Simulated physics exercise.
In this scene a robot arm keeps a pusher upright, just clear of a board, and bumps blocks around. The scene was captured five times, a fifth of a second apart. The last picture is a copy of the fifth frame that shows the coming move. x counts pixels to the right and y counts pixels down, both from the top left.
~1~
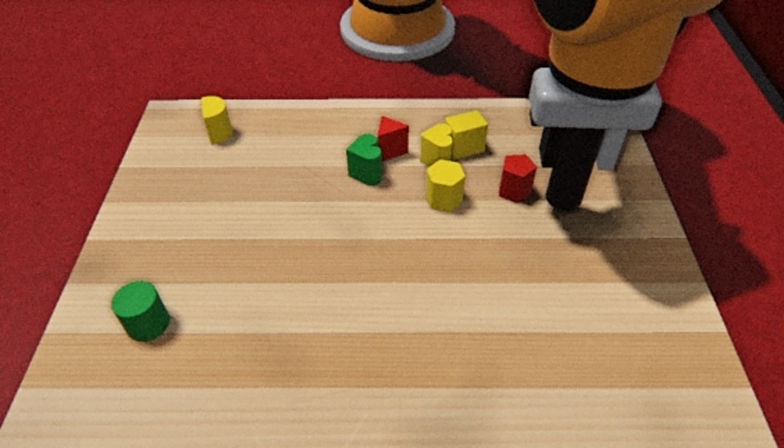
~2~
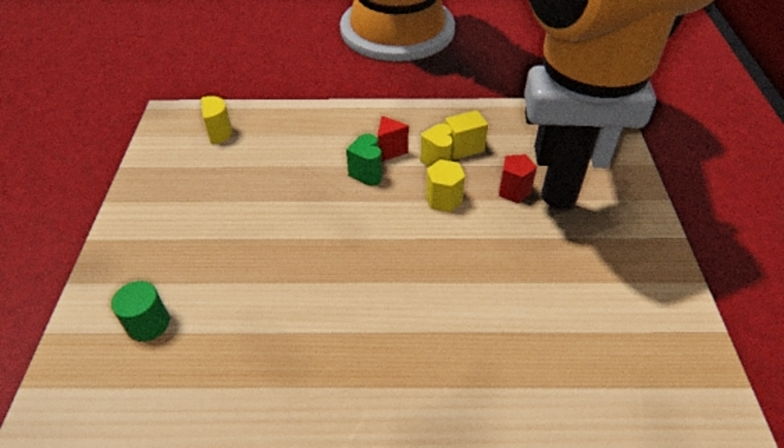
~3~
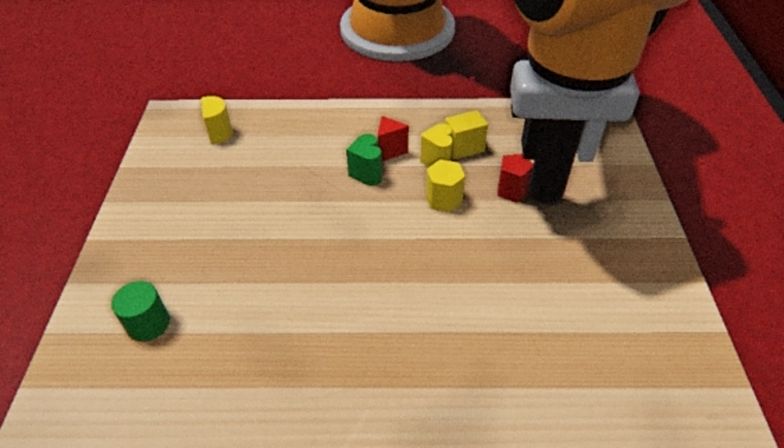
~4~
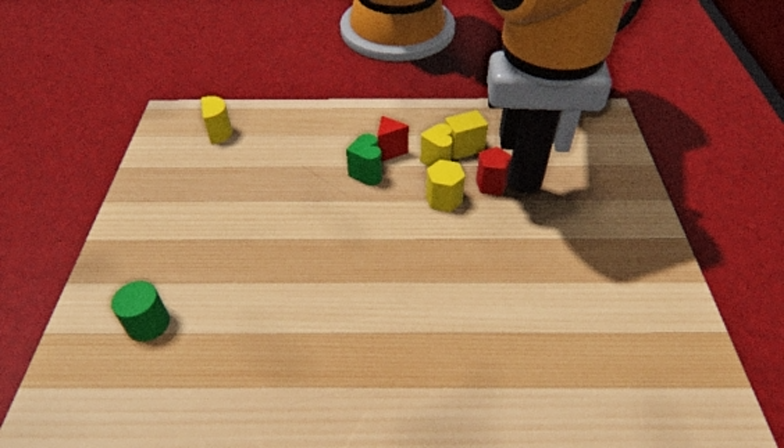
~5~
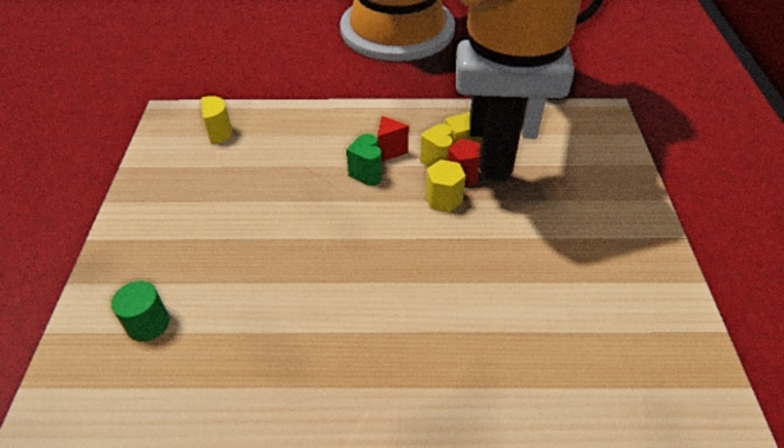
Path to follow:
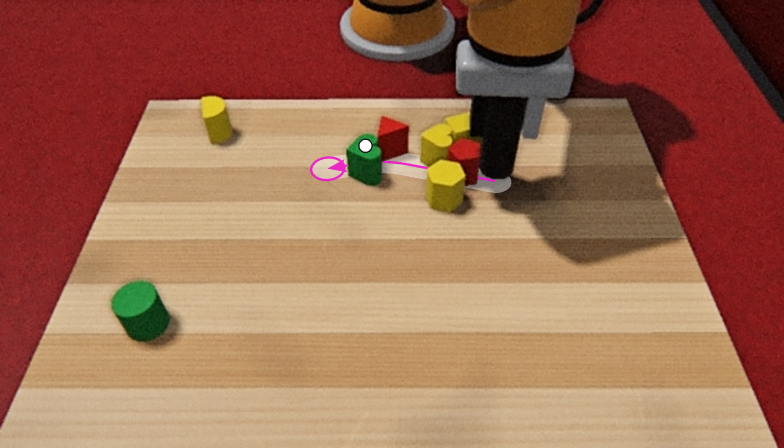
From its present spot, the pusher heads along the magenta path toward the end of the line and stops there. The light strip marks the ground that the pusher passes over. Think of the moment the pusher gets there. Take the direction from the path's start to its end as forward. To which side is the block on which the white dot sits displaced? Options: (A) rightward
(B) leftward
I choose B.
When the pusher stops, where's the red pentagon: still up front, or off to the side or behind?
I predict the pusher still has it in front.
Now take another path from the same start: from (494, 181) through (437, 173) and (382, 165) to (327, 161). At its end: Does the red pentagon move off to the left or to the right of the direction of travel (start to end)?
Left.
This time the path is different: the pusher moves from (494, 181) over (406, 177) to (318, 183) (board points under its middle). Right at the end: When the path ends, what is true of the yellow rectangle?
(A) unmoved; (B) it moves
Answer: A.
The drawn path runs from (494, 181) by way of (411, 165) to (328, 169); the dot is on the green heart.
What follows on the original path. One third of the way, pusher (438, 157); red triangular block (387, 123), turned 20° anticlockwise; yellow heart (415, 127), turned 100° clockwise; red pentagon (407, 144), turned 20° anticlockwise.
Two thirds of the way, pusher (383, 149); green heart (325, 149), turned 25° anticlockwise; red triangular block (365, 115), turned 65° anticlockwise; yellow heart (387, 113); red pentagon (350, 139), turned 35° anticlockwise.
At the end, pusher (326, 156); green heart (281, 157), turned 65° anticlockwise; red triangular block (359, 114), turned 30° anticlockwise; yellow heart (388, 113), turned 180° clockwise; red pentagon (293, 140).
